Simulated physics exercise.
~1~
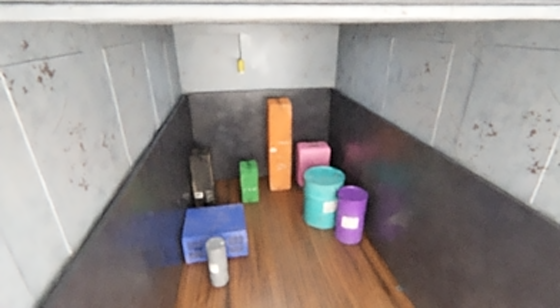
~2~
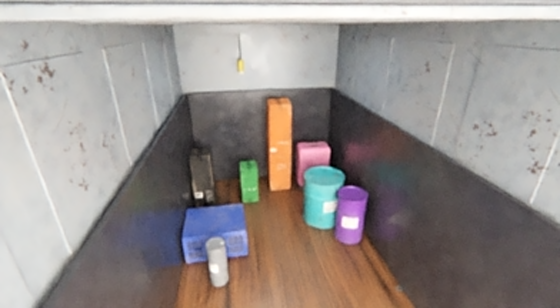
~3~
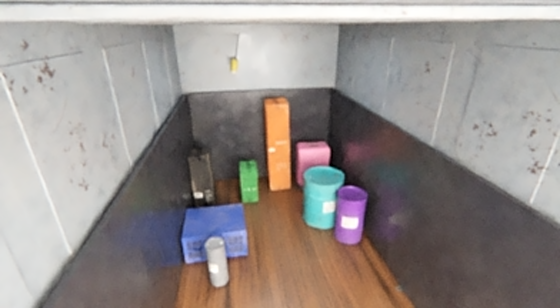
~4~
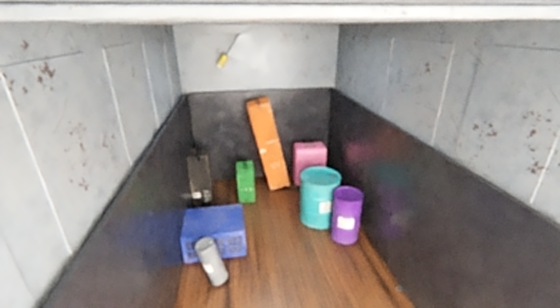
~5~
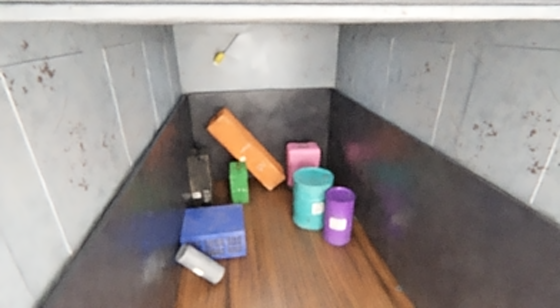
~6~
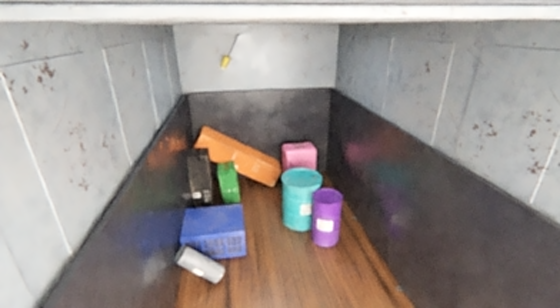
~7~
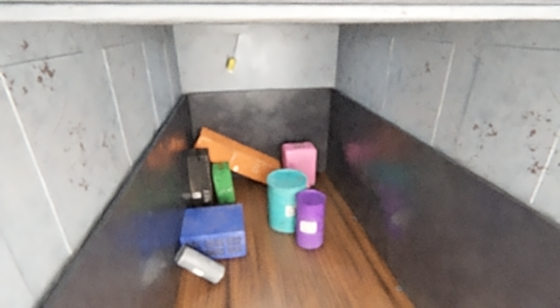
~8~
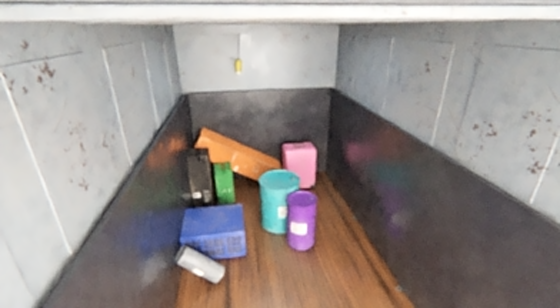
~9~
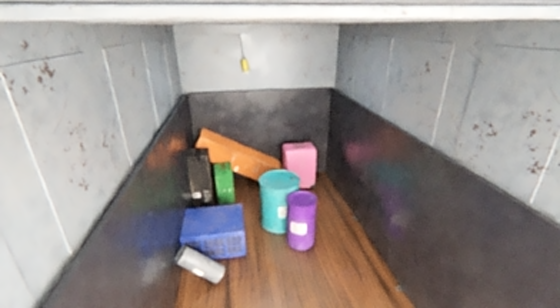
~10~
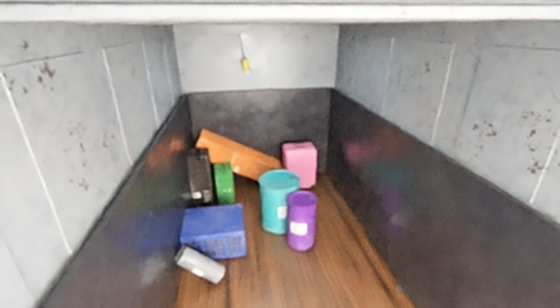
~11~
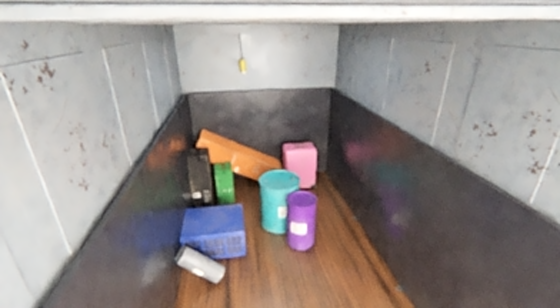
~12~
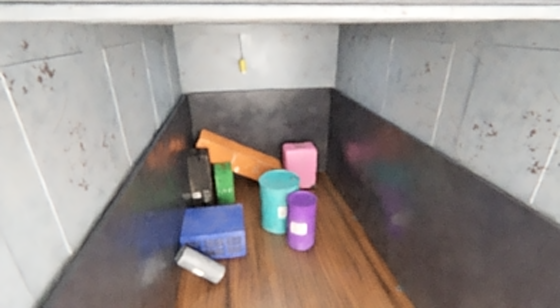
The tall orange box and grey canister topple left as both drums slide left, then settle.
